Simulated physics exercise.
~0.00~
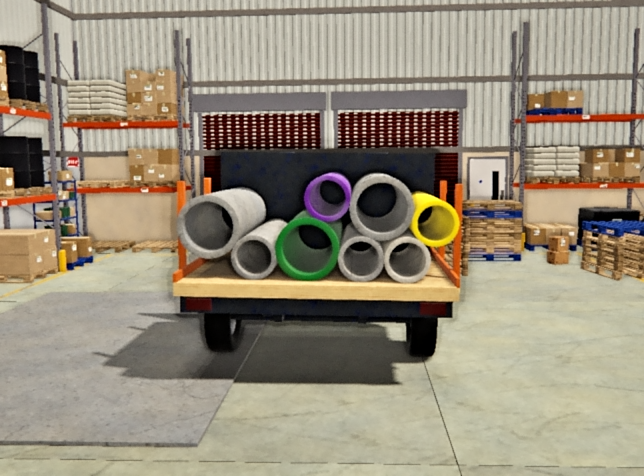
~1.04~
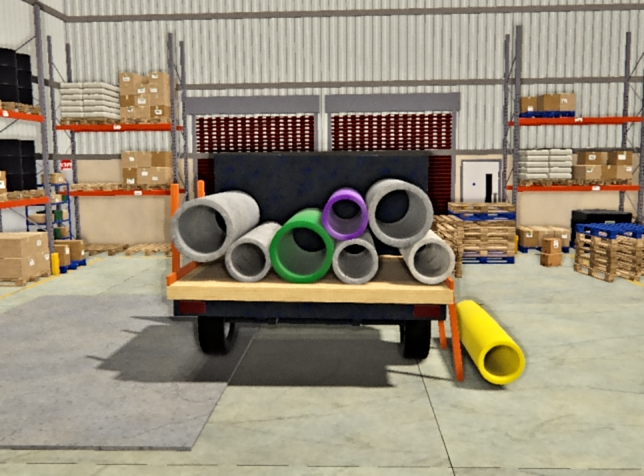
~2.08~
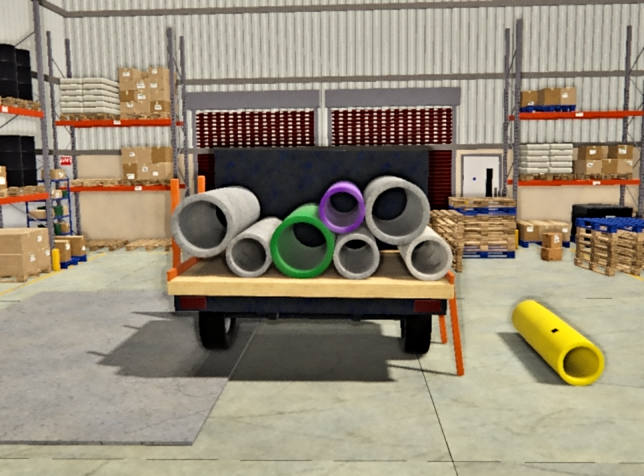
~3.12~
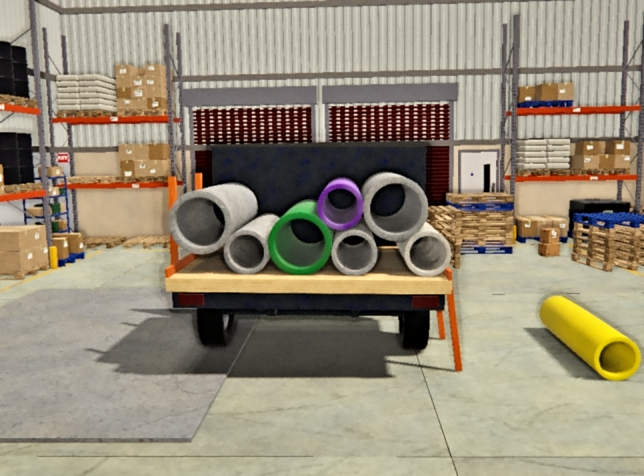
To begin with, eight thick-walled pipes lie heaped across the back of a flat trailer in a warehouse, most of them grey, with a green one near the middle, a purple one on top and a yellow one at the right. The orange posts on the right swing out and down, and the yellow pipe drops off that side to the floor. The purple pipe shifts slightly right and settles lower between its neighbours. The yellow pipe rolls farther right across the floor. At the end, it lies well clear of the trailer, while the other seven, green and purple included, remain on the deck.
